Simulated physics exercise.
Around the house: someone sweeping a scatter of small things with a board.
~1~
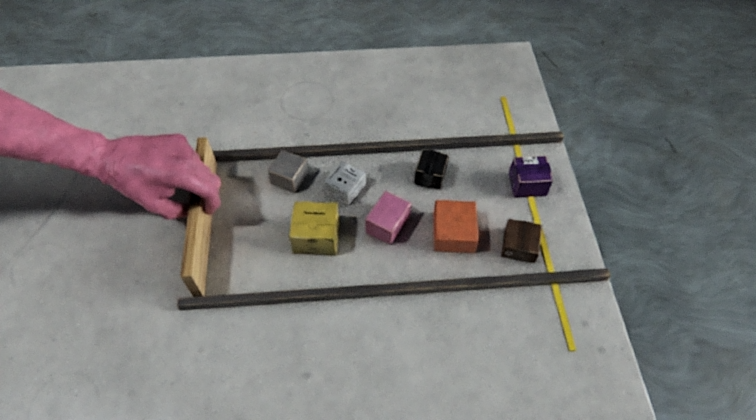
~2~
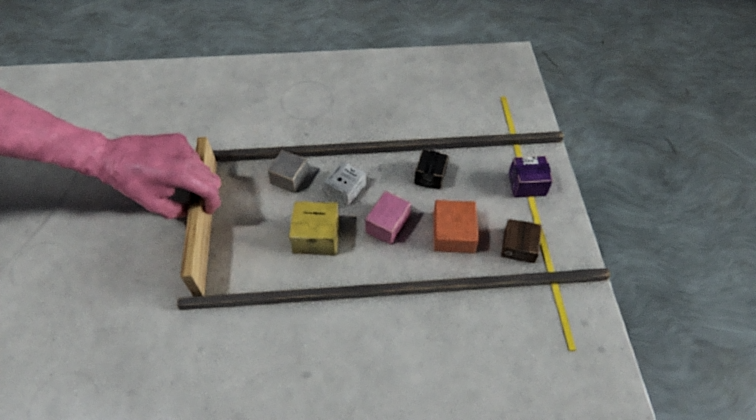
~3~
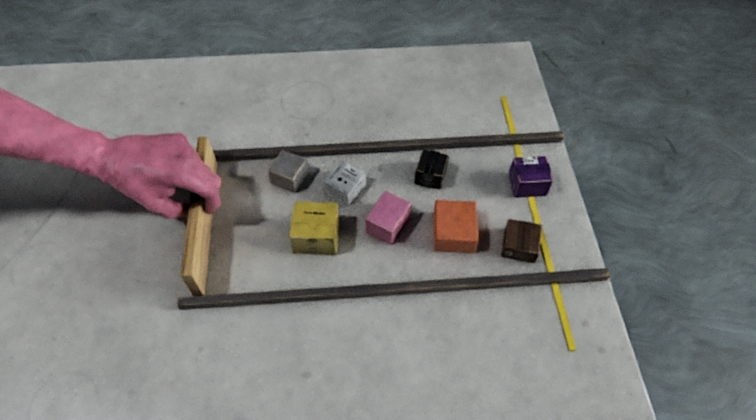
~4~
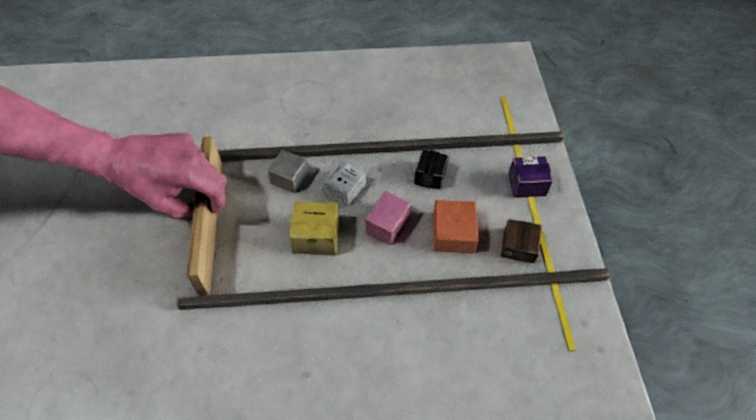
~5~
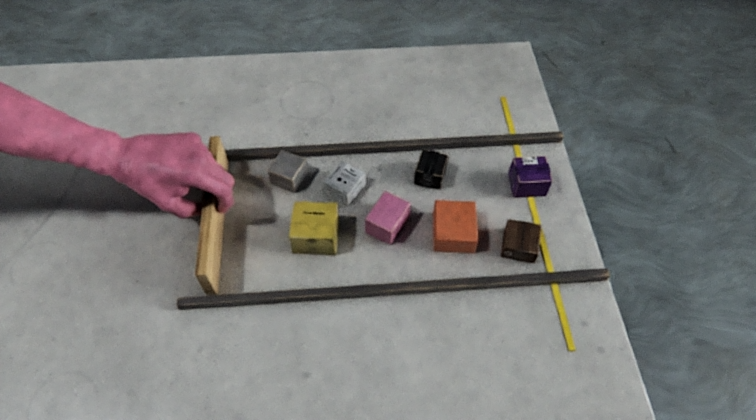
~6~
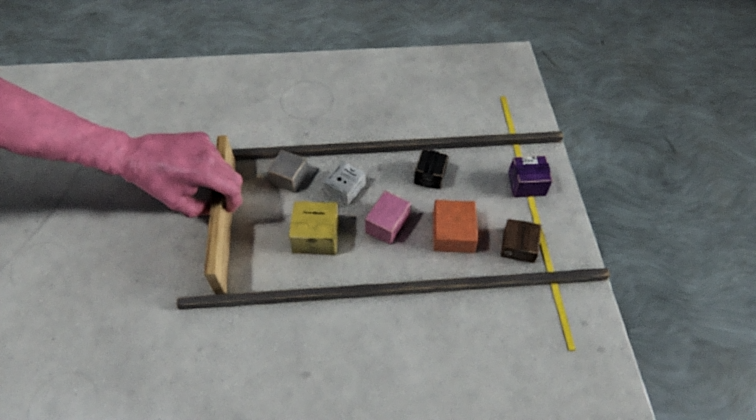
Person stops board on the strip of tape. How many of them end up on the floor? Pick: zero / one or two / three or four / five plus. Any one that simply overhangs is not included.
That comes to three or four.
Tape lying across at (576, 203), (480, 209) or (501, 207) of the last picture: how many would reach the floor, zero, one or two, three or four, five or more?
5 or more; 1 or 2; just one or two.
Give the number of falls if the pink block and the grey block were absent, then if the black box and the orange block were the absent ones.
3, then 1.
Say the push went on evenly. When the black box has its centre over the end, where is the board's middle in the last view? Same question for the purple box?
Near (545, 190) in the first case, near (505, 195) in the other.
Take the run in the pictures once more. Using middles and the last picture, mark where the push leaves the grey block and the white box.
The grey block at (535, 152), the white box at (545, 181).
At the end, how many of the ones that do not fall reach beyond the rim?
The answer comes to 2.
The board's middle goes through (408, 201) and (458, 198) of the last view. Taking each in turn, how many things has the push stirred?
At the first point the count is 7, at the second it's 8.
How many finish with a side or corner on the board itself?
Contact count: 3.
A little later, none off yet; purple box at rest near (530, 176); brown box at rest near (521, 241); orange block at rest near (455, 226).
Next, none off yet; purple box at rest near (530, 176); brown box shifted a little near (542, 241); orange block shifted about its own width near (505, 224).
Later still, none off yet; purple box shifted about its own width near (563, 167); brown box tilted well over near (614, 253); orange block shifted well along near (576, 231).
When it is over, the number that fall off is three or four; down, pink block, brown box and purple box.
